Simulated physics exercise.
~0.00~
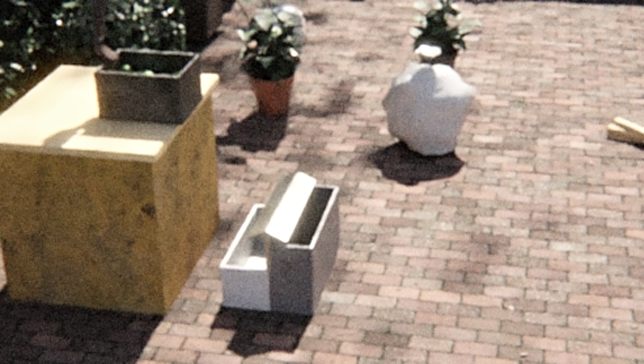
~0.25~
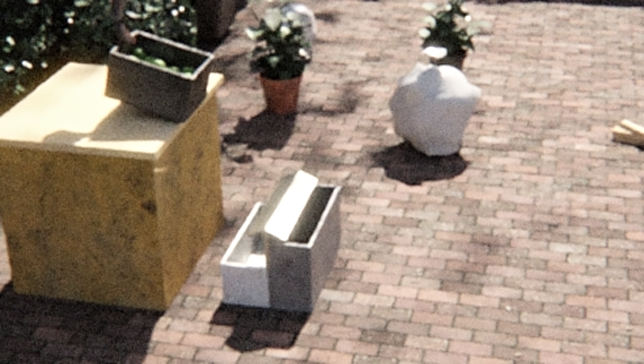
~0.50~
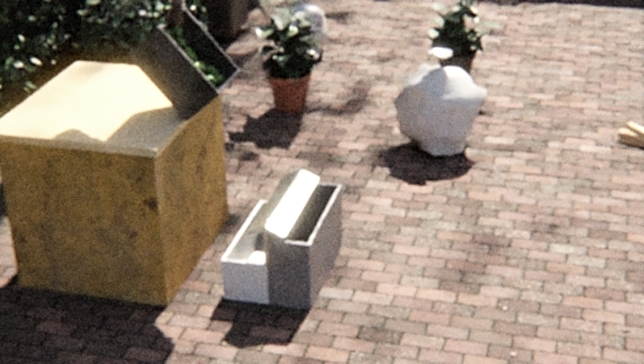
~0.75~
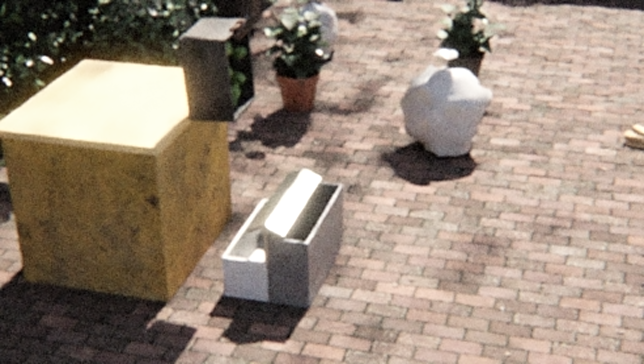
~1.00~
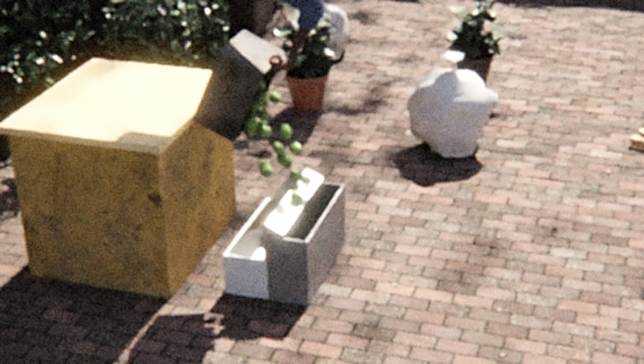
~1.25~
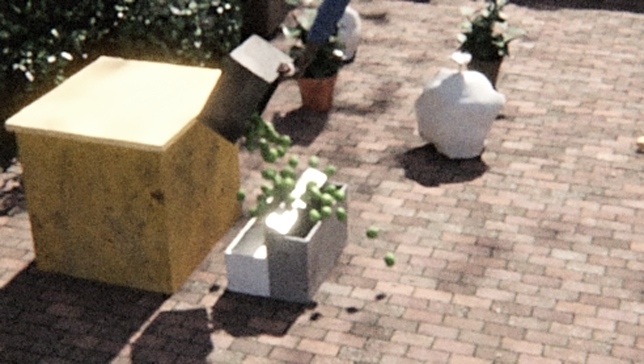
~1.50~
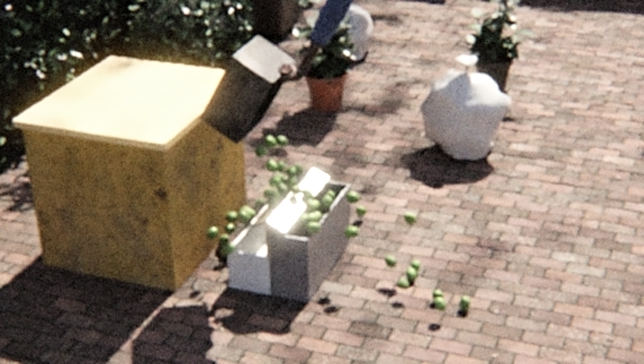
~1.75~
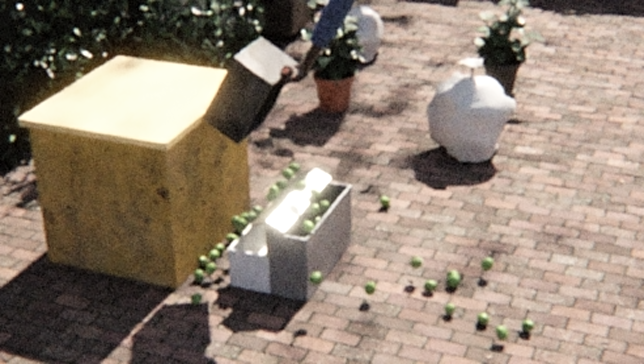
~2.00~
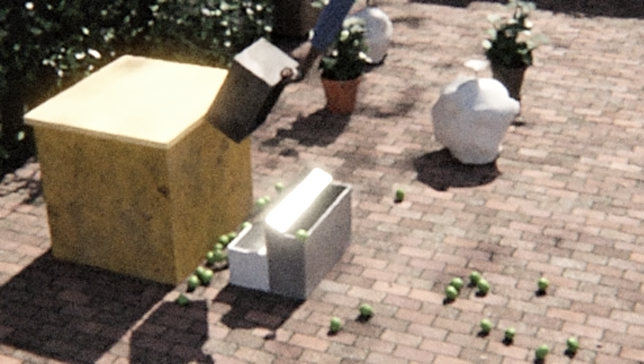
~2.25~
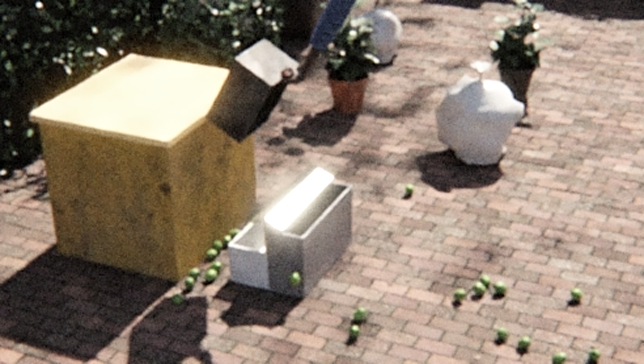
A dark grey crate sits on the edge of a yellow, worn wooden box at the left of a sunlit brick patio, seen from above as the view drifts slightly sideways. Beside the box stand joined white and grey tubs with a pale ridge between them, with potted plants and a lumpy whitish object behind. The crate tips rightward over the edge, and a blue arm-like shape appears beside it. Small green balls tumble out, striking the ridge and tubs and scattering both ways. The crate stays tilted as balls roll across the bricks, ending spread right and clustered beside the white tub.
